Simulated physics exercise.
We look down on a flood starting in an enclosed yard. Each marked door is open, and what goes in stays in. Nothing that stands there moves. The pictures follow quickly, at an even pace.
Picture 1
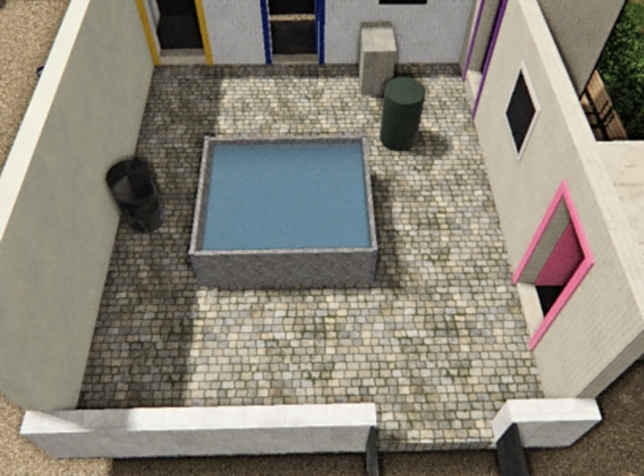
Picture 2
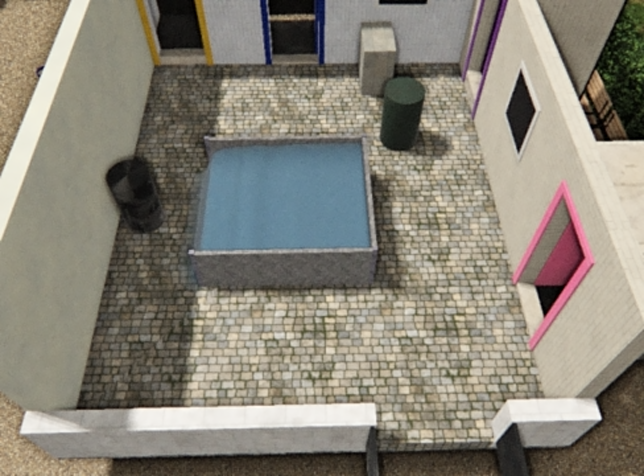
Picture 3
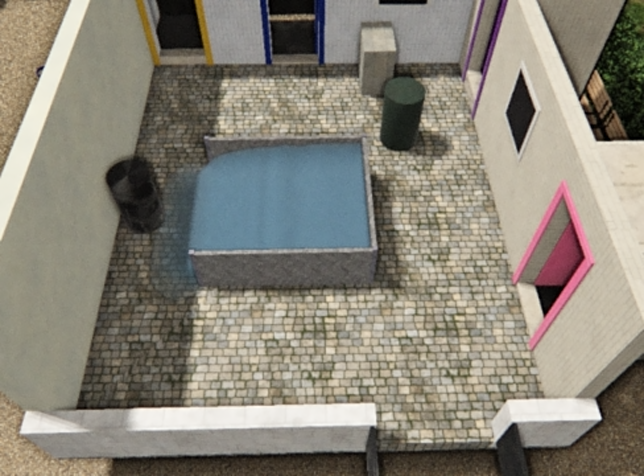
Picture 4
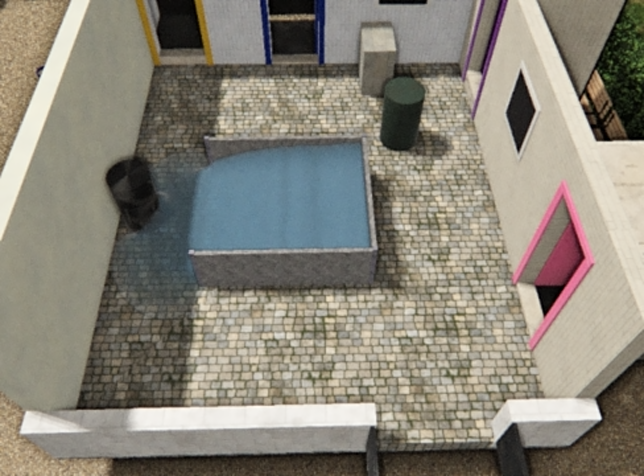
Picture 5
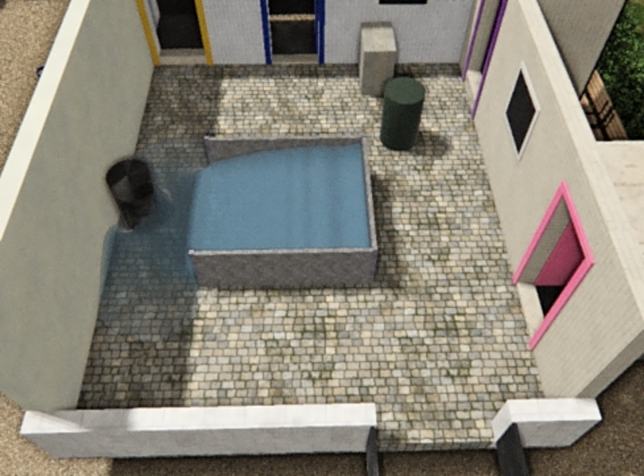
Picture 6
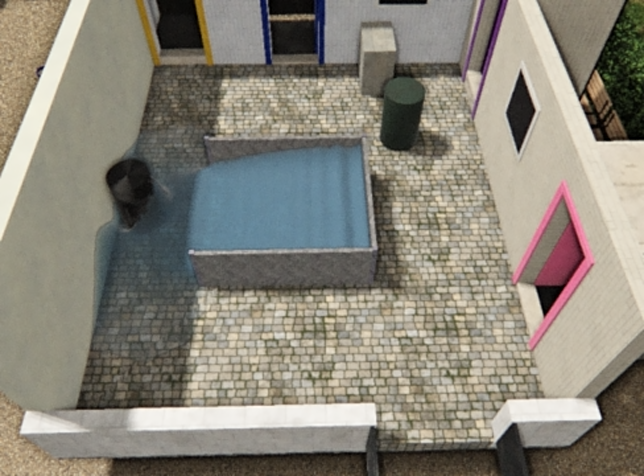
At first, a stone-walled tank full of blue water sits still in a paved, enclosed yard, with a dark barrel to its left and a green one behind it. Then water pours out through the tank's left side, spreads across the paving around the dark barrel, and washes against the left wall.
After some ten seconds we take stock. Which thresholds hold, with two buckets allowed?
In the end: The yellow door floods; the purple door holds within the limit; the blue door floods; the pink door floods.
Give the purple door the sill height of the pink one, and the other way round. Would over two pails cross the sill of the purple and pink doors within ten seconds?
My reading: The purple door takes more; the pink door stays under.
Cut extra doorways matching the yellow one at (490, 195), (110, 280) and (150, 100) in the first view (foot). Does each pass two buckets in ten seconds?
One after the other: Holds, takes more, stays under.
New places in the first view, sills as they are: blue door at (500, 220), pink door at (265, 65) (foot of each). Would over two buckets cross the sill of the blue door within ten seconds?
Then: Blue door floods.
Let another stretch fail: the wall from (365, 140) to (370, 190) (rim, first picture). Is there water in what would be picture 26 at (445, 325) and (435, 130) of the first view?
As listed: Awash, flooded.
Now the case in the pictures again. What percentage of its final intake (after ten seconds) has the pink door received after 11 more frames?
Close to 0 %.
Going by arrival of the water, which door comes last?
It is the door marked purple.
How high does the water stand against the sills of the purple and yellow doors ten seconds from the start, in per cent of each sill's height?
About 50 and 50 per cent.
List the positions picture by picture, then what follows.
The tank at (285, 194) is whole and still, in the first picture.
Water pours out at (209, 217) and has run to a hidden place, in the second picture.
The front is at (176, 295), out from the gap at (209, 218), in the third picture.
The front is at (170, 159), out from the gap at (209, 219), in the fourth picture.
Water pours out at (209, 219) and has run to a hidden place, in the fifth picture.
Water pours out at (209, 219) and has run to (139, 136), in the sixth picture.
A moment on, water covers 20 % of the floor; the yellow door not reached, the purple door not reached, the blue door not reached, the pink door not reached.
Next, water covers 30 % of the floor; the yellow door over two buckets in, the purple door not reached, the blue door not reached, the pink door not reached.
Then, water covers 60 % of the floor; the yellow door far over two buckets in, the purple door not reached, the blue door under two buckets in, the pink door not reached.
Later, water covers 90 % of the floor; the yellow door far over two buckets in, the purple door wet at the sill, nothing in, the blue door over two buckets in, the pink door far over two buckets in.
In the end, water covers 95 % of the floor; the yellow door far over two buckets in, the purple door wet at the sill, nothing in, the blue door over two buckets in, the pink door far over two buckets in.
